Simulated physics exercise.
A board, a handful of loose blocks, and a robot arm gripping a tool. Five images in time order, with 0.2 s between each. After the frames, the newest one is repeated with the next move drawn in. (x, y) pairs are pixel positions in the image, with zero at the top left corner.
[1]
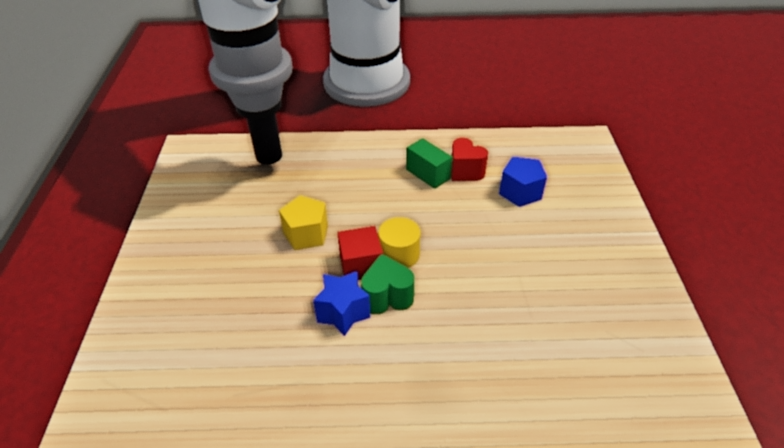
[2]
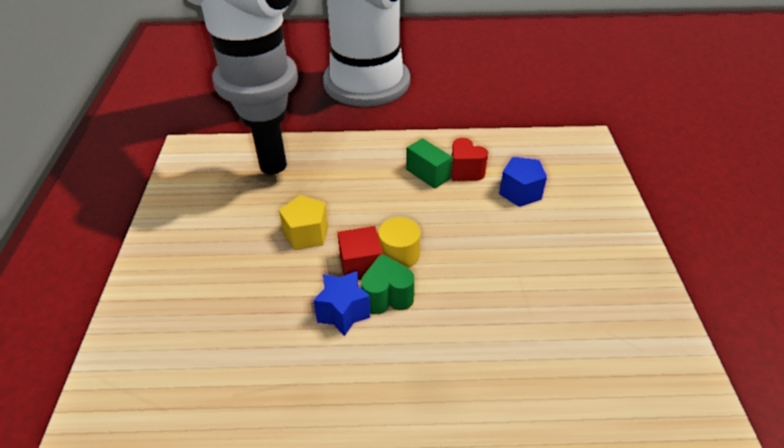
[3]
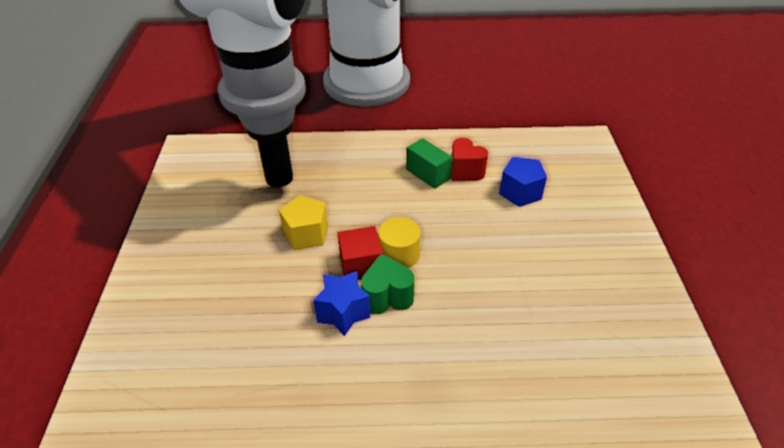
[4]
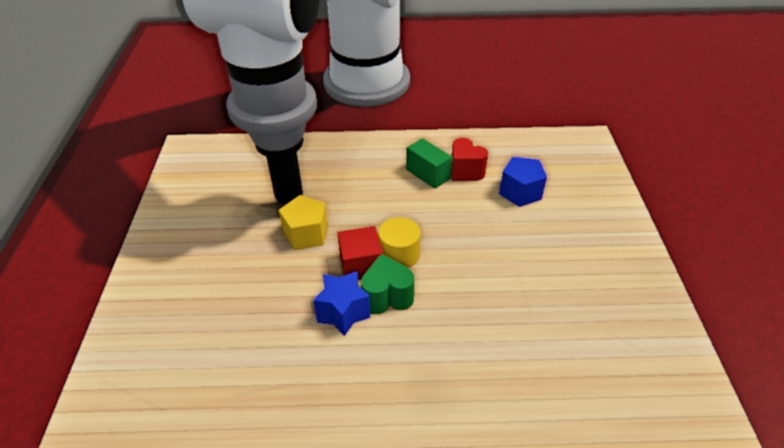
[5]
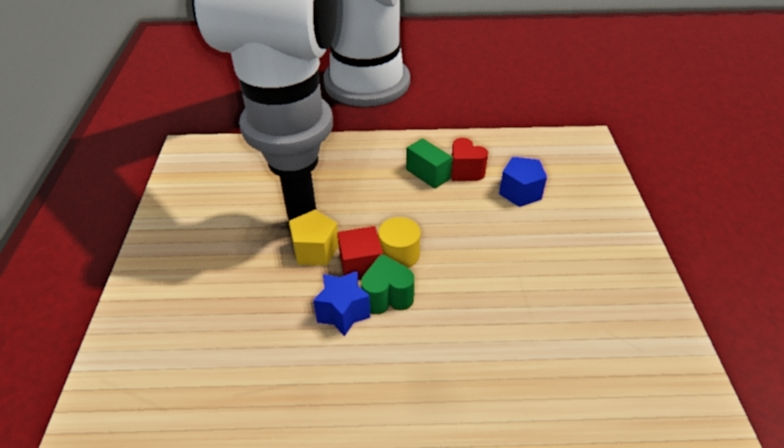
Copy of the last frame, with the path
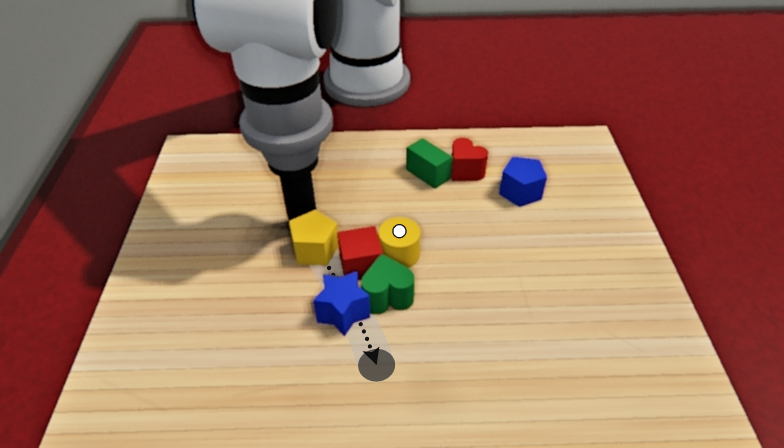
On a light wooden board over a red surface, a robot arm moves its black tool toward the viewer and slightly right, reaches the yellow pentagon and nudges it a little closer to the red block; the other blocks stay still.
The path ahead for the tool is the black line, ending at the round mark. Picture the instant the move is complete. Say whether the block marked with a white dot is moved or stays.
Here's my answer: The block marked with a white dot remains in position.
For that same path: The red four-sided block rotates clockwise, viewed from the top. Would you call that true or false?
The statement is false.
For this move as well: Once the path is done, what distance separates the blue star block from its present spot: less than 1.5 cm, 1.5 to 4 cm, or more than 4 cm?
It shifts over 4 cm.
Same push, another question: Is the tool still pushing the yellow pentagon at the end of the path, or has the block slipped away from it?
It lies beside or behind the tool.
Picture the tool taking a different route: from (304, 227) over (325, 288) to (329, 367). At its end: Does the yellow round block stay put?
I believe so.
The line goes from (304, 227) over (341, 287) to (377, 365); the dot is on the yellow round block.
What follows on the original path. One third of the way, tool at (326, 253); yellow pentagon at (317, 272), turned 45° clockwise; blue star block at (343, 300), turned 25° anticlockwise; red four-sided block at (368, 259), turned 65° anticlockwise.
Two thirds of the way, tool at (353, 298); yellow pentagon at (312, 303), turned 80° clockwise; blue star block at (350, 326), turned 50° anticlockwise; red four-sided block at (390, 281), turned 90° anticlockwise.
At the end, tool at (376, 353); yellow pentagon at (311, 305), turned 85° clockwise; blue star block at (347, 369), turned 25° anticlockwise; red four-sided block at (394, 284), turned 100° anticlockwise; yellow round block unmoved.
